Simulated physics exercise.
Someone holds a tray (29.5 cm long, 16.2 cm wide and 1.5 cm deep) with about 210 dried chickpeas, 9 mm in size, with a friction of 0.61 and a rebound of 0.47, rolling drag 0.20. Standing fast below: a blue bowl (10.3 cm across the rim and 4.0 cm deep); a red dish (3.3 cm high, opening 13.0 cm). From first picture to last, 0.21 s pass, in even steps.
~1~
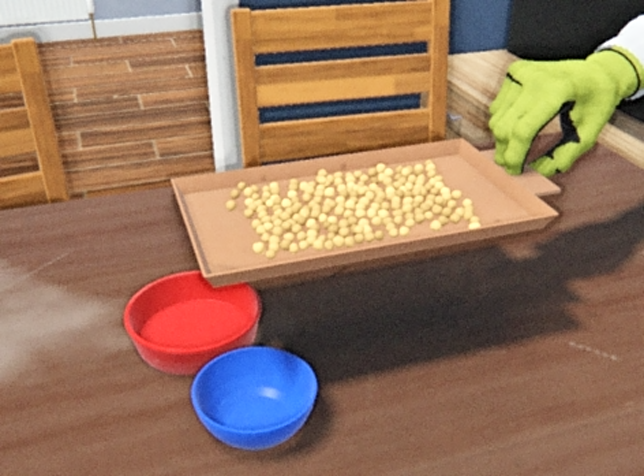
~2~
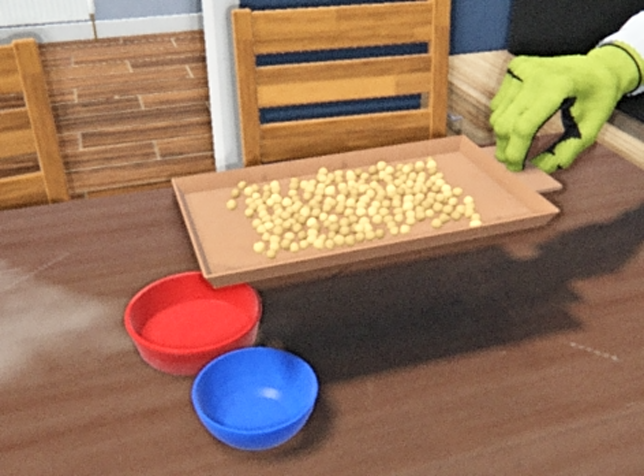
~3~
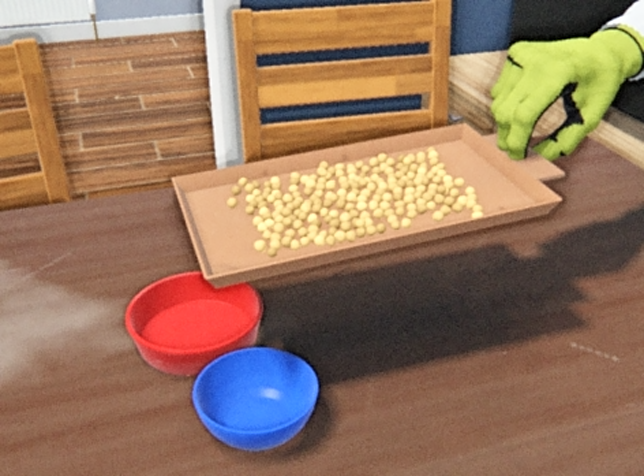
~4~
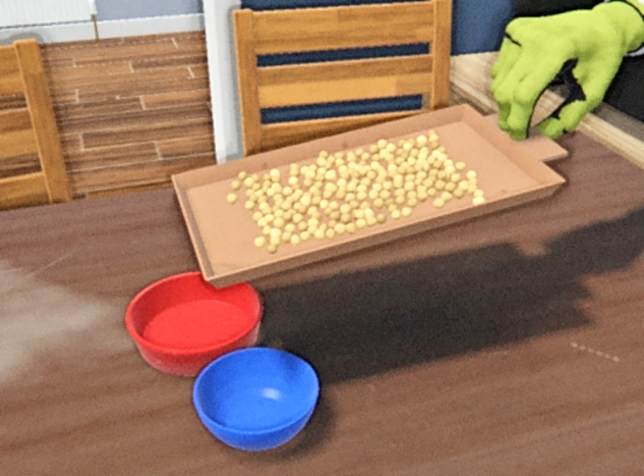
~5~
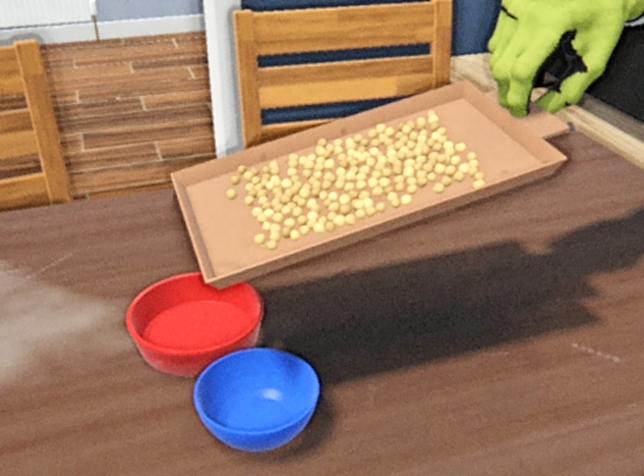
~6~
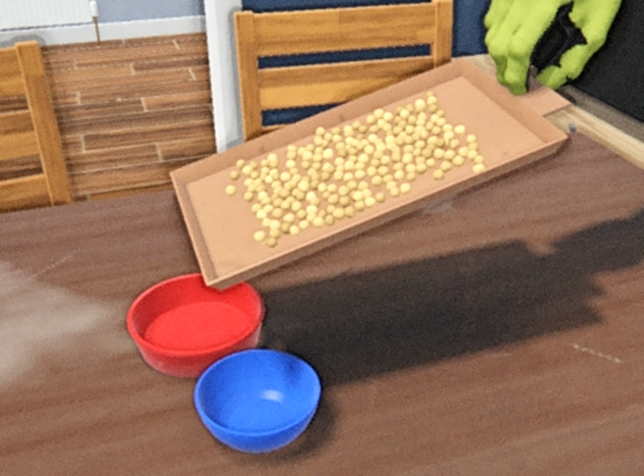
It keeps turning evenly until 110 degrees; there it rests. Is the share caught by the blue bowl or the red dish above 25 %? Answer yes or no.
Share caught, set against 25 %: No.
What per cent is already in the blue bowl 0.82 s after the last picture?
Some 5 per cent.
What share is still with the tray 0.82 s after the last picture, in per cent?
Roughly 0 per cent.
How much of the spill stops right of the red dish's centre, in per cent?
Some 0 per cent.
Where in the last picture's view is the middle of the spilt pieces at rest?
Near (127, 444).
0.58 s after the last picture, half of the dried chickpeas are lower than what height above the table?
Some 8 cm.
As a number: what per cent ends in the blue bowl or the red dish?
Some 5 per cent.
Then, 0.31 s after the last picture, tilt 51 degrees; tray 100 %; middle of all pieces on or above the table near (259, 168).
Then, 0.58 s after the last picture, tilt 81 degrees; outside 35 %, tray 20 %, in the air 40 %; middle of all pieces on or above the table near (158, 345).
Then, 0.82 s after the last picture, tilt 107 degrees; outside 85 %, blue bowl 5 %, in the air 5 %; middle of all pieces on or above the table near (128, 433).
Then, 1.06 s after the last picture, tilt 110 degrees; outside 95 %, blue bowl 5 %; middle of all pieces on or above the table near (123, 444).
In the end, outside 95 %, blue bowl 5 %.
